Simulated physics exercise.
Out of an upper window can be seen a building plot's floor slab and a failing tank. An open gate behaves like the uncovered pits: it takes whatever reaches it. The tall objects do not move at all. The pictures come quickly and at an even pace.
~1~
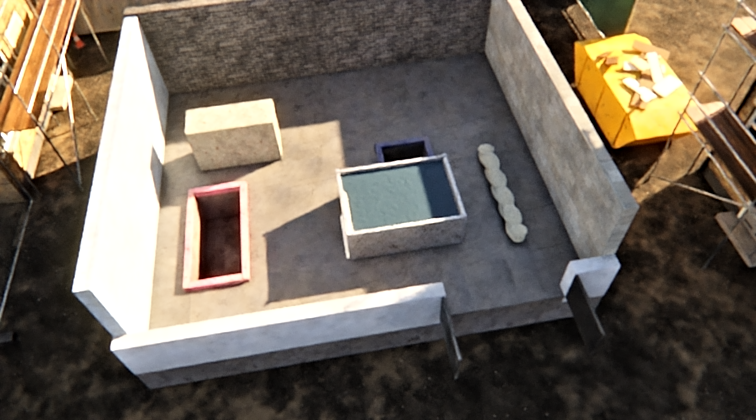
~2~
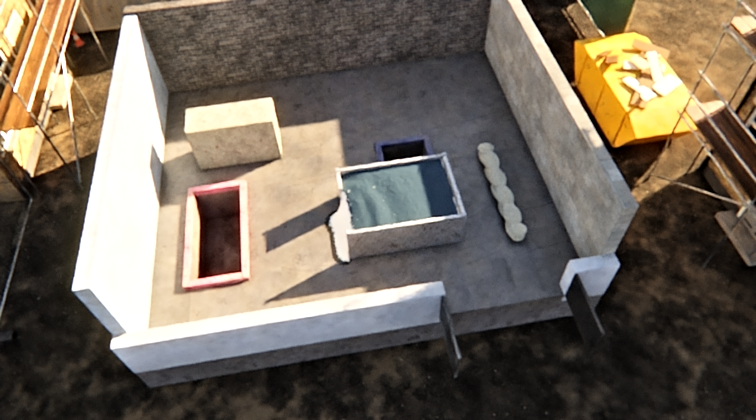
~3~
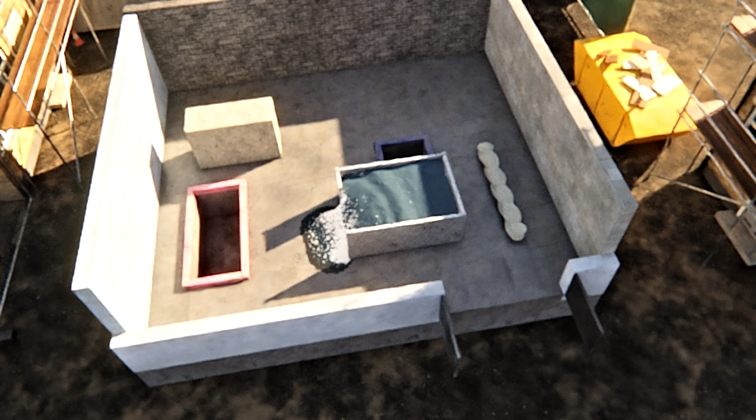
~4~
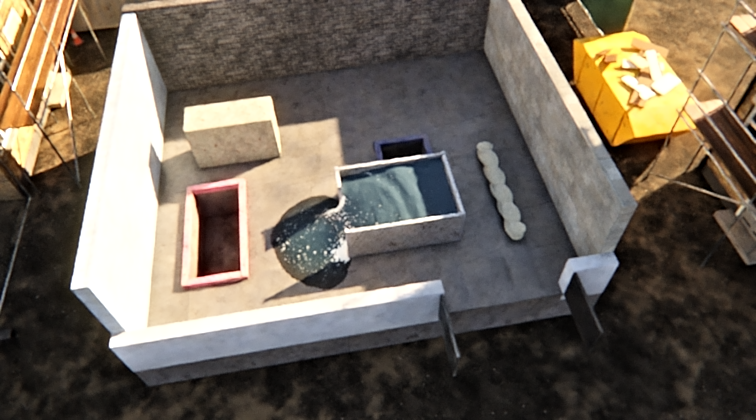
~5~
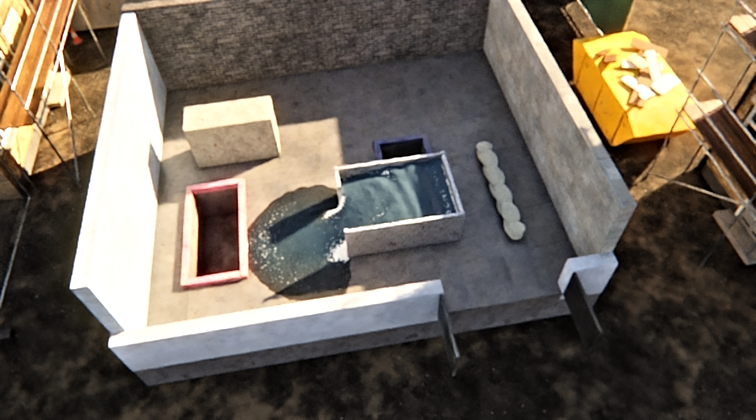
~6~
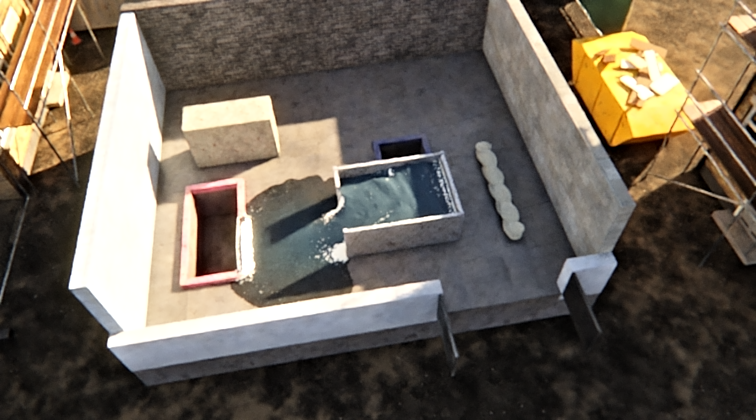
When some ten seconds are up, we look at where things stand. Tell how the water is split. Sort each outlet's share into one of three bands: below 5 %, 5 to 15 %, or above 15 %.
Shares: The gate gets below 5 %; the pink pit gets above 15 %; the blue pit gets below 5 %.
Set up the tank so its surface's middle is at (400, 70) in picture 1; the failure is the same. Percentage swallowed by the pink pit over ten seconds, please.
Within ten seconds roughly 2 percent of the total ends in the pink pit.
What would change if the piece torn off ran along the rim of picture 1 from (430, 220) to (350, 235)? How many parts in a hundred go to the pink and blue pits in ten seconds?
The pink pit takes 4 per cent and the blue pit 0 per cent.
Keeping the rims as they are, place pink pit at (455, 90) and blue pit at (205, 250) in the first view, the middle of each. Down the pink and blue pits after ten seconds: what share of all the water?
Split: Pink 0 %, blue 30 %.
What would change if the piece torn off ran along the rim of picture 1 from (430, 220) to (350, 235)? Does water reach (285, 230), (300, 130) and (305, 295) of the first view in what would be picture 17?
First point spared, second point spared, third point swamped.
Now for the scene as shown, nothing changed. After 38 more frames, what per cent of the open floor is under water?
About 40 per cent.
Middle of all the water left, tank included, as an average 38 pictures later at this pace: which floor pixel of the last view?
The water's centre sits above (274, 216).
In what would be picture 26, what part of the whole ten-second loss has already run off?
It comes to around 90 per cent.
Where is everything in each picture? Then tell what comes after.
Still water in the water tank at (399, 196), in the first frame.
Water pours out at (348, 225) and has run to (344, 260), in the second frame.
The front is at (307, 221), out from the gap at (348, 227), in the third frame.
The front is at (276, 235), out from the gap at (347, 227), in the fourth frame.
Water pours out at (346, 226) and has run to (248, 236), in the fifth frame.
The front is at (239, 289), out from the gap at (346, 226), in the sixth frame.
A moment on, water covers 15 % of the floor; the gate 0 %, the pink pit 8 %, the blue pit 0 %.
Next, water covers 20 % of the floor; the gate 0 %, the pink pit 18 %, the blue pit 0 %.
Then, water covers 25 % of the floor; the gate 0 %, the pink pit 26 %, the blue pit 0 %.
Later, water covers 40 % of the floor; the gate 0 %, the pink pit 29 %, the blue pit 0 %.
In the end, water covers 75 % of the floor; the gate 1 %, the pink pit 29 %, the blue pit 0 %.
